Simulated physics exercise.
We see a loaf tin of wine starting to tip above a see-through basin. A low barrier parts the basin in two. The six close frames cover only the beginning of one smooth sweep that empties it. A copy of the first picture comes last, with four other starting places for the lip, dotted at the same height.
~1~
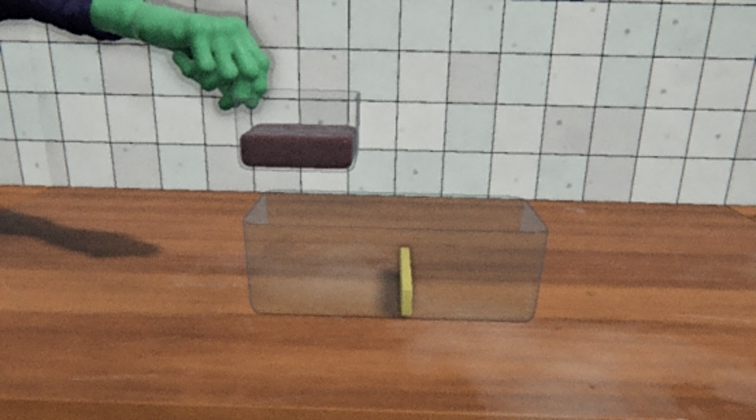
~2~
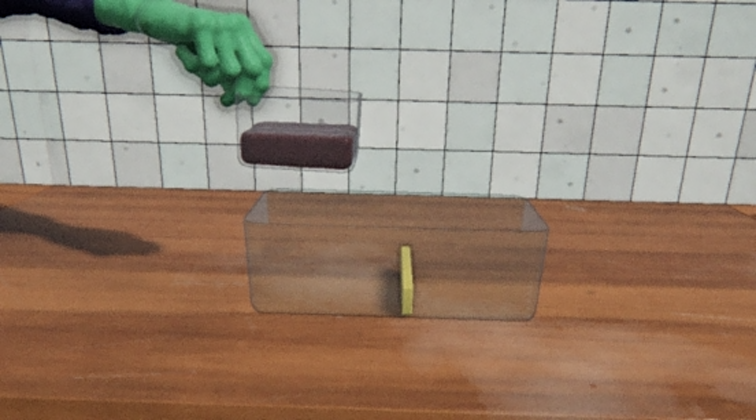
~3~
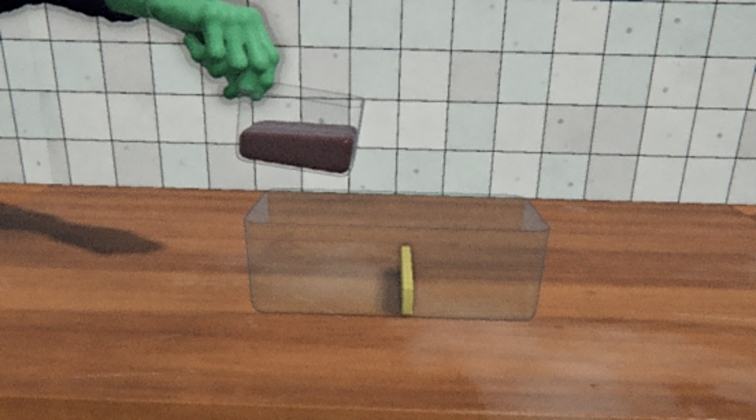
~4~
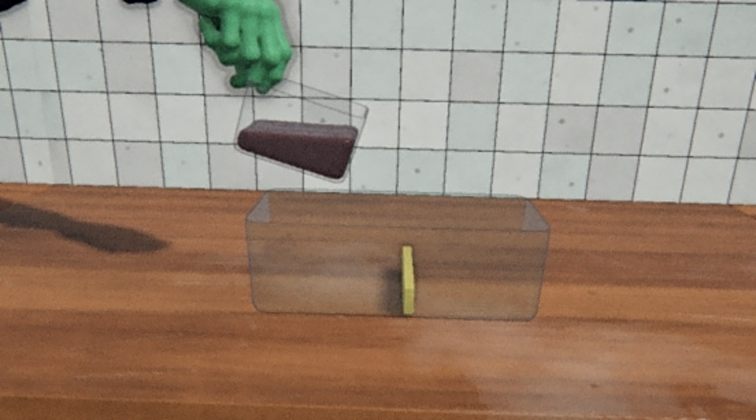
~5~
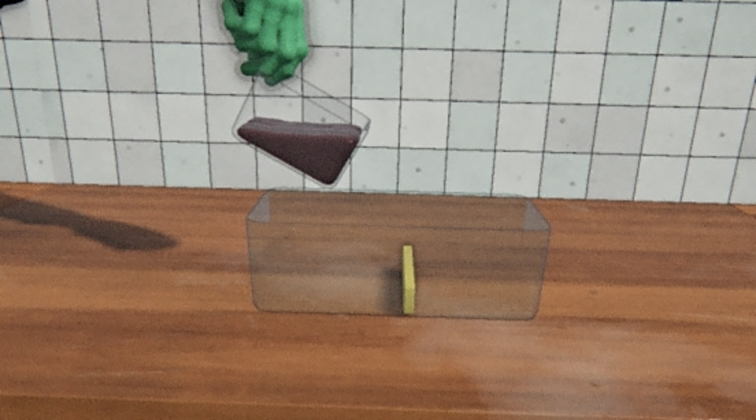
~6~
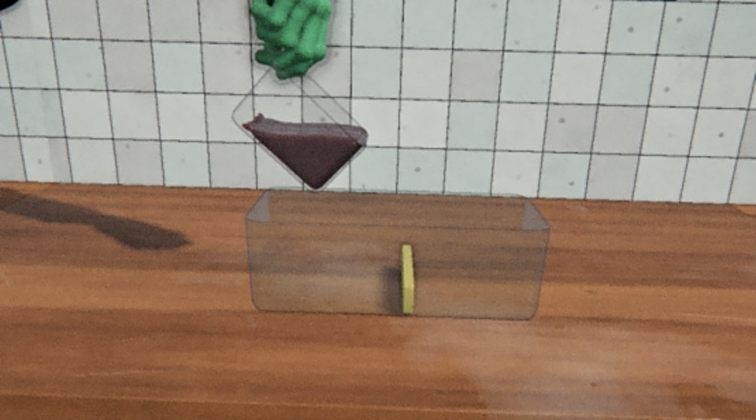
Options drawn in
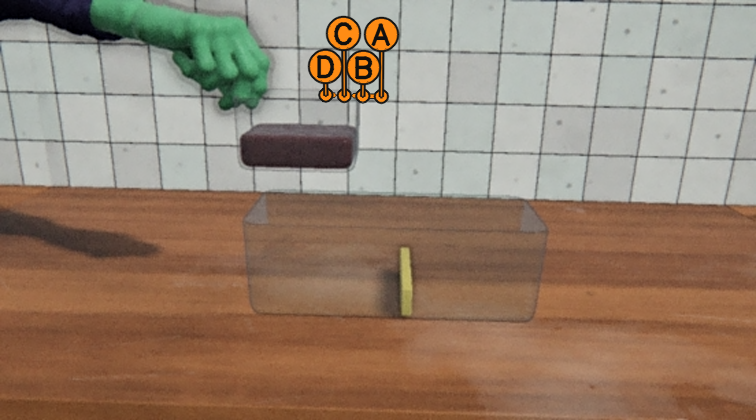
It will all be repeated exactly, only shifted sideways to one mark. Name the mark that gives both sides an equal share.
The answer is spot A.
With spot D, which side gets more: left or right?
The left one.
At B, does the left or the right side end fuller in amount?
More ends on the left.
In orange, A at (381, 96); B at (362, 95); C at (344, 95); D at (325, 95).
With A, about 50 % ends left of the wall and 49 % right of it.
With B, about 76 % ends left of the wall and 24 % right of it.
With C, about 97 % ends left of the wall and 2 % right of it.
With D, about 96 % ends left of the wall and 4 % right of it.
